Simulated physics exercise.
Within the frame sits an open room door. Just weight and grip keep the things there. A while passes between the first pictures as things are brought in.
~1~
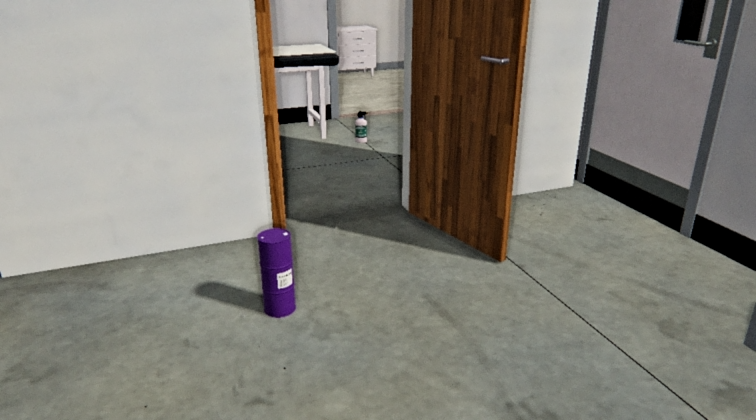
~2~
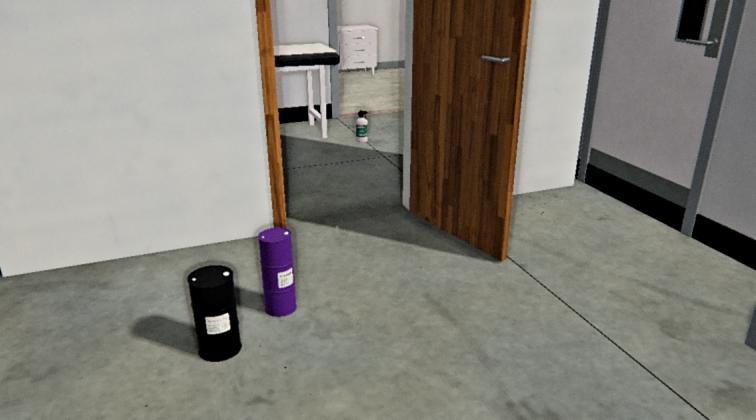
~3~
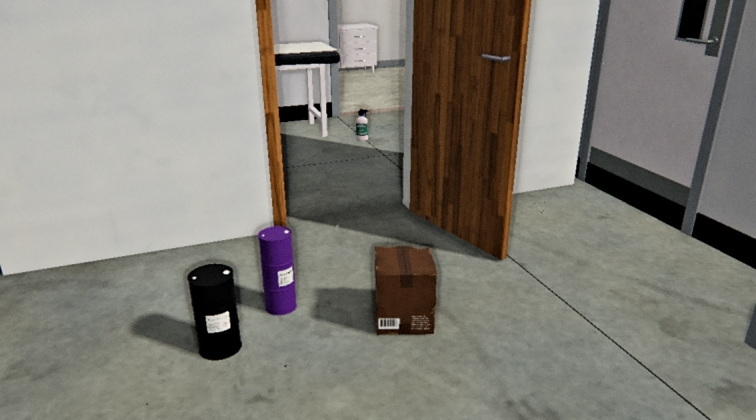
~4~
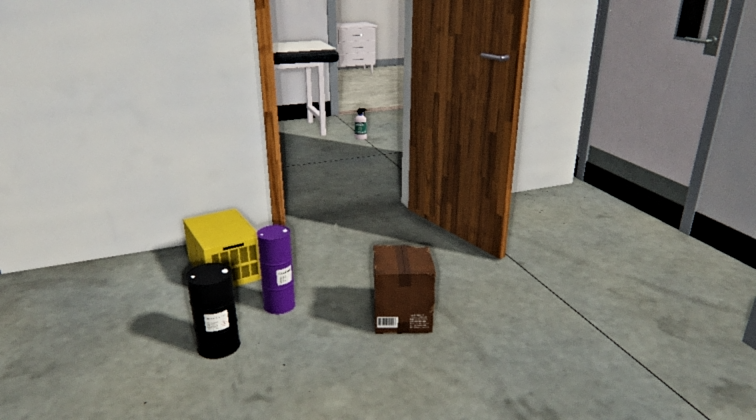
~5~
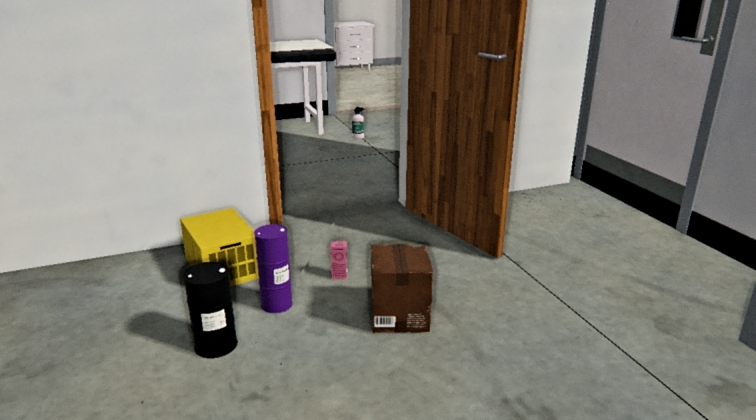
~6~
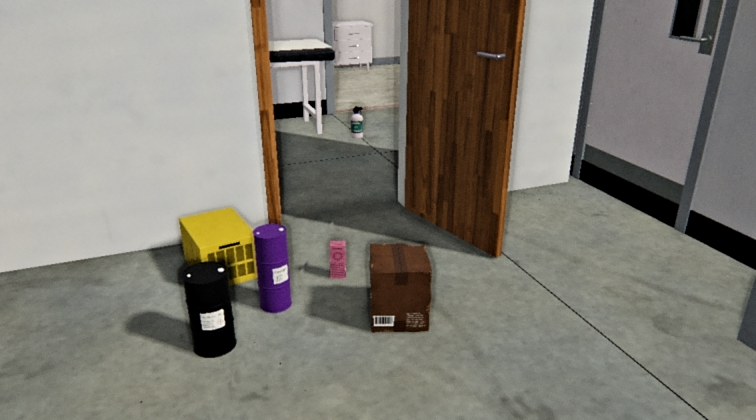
A wooden door stands wide open and still in a pale-walled room with a grey concrete floor, seen from slightly above, with a white table, small cabinet and bottle beyond it. A purple canister sits by the doorway's left side, then a black canister appears to its left, a brown box to its right, a yellow crate behind the canisters and a pink carton between canister and box. Nothing else moves beyond a very slight drift of the view.
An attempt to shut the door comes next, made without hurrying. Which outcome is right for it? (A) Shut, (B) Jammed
(A) Shut.
Then, 0.80 s past the last view, door at 84°.
Then, 1.50 s past the last view, door at 52°.
Then, 2.20 s past the last view, door at 18°.
Finally, door at 0°; all 5 still in place. Final places as the last picture's camera would see them, pink carton near (338, 260).
